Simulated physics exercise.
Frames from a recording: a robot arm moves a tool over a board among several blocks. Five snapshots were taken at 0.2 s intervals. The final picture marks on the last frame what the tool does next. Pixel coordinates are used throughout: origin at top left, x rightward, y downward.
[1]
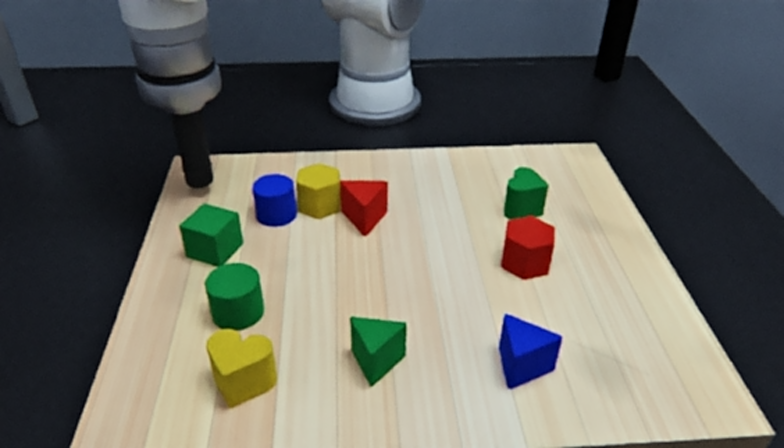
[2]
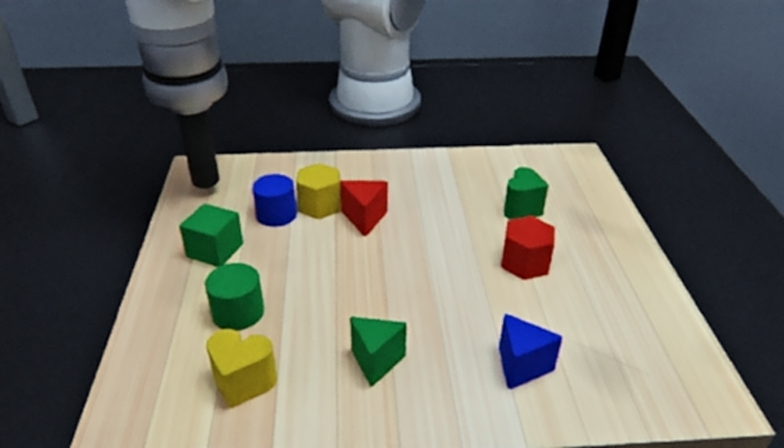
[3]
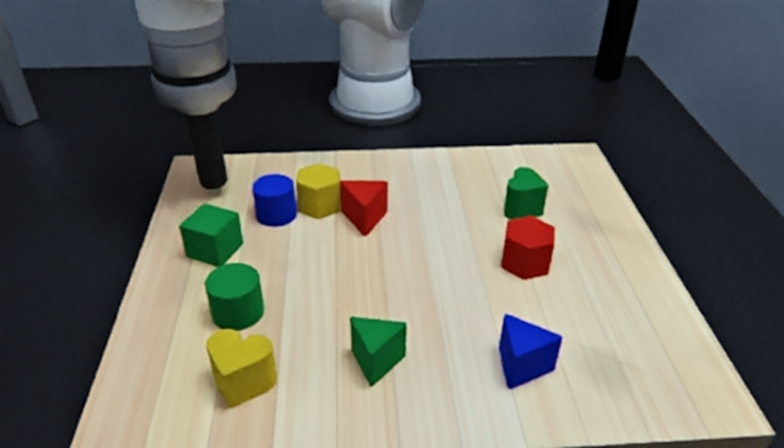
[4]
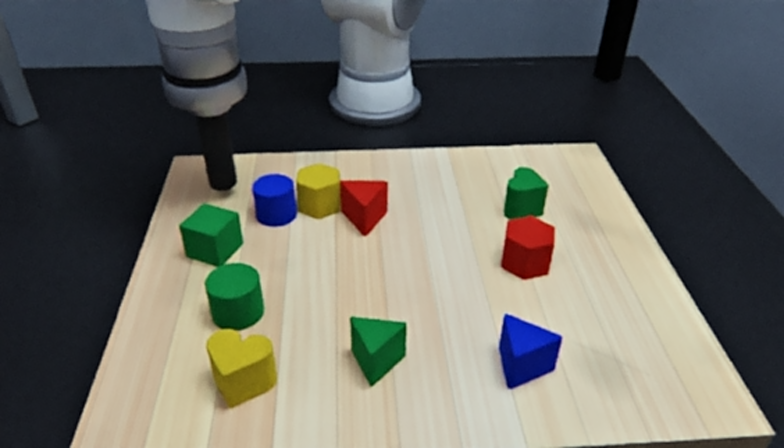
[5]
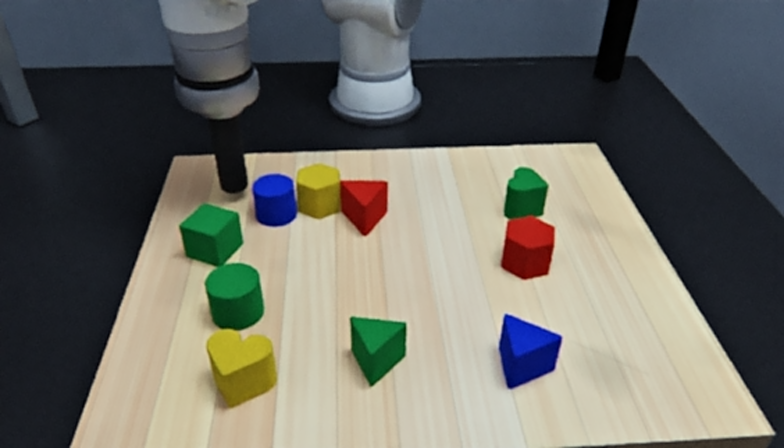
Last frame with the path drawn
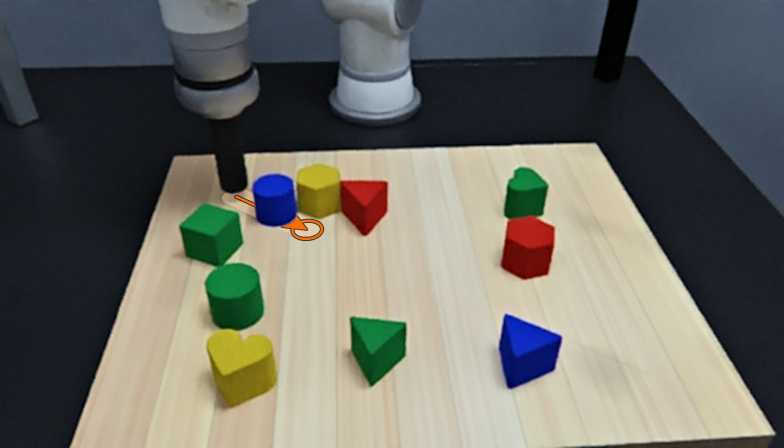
Robot arm moving its dark tool slightly rightward along the board's back left edge, near a blue cylinder, while coloured blocks stay still.
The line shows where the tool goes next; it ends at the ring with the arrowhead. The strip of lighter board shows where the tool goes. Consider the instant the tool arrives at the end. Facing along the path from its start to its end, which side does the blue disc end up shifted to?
The blue disc goes right.
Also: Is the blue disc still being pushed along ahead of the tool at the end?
I'd say yes.
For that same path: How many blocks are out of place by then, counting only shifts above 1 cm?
Put simply, one block is moved more than 1 cm.
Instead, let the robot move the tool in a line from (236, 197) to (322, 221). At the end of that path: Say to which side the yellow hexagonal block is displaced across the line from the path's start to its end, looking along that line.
It gets pushed left.
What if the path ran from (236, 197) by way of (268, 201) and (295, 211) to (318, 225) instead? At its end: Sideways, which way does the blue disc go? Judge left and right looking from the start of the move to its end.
Shifts right.
Path on the board, from (236, 197) to (307, 230).
What follows on the original path. Halfway along, tool (270, 203); blue disc (290, 196); yellow hexagonal block (321, 175).
At the end, tool (306, 220); blue disc (324, 217); yellow hexagonal block (321, 175); red three-sided block in place.
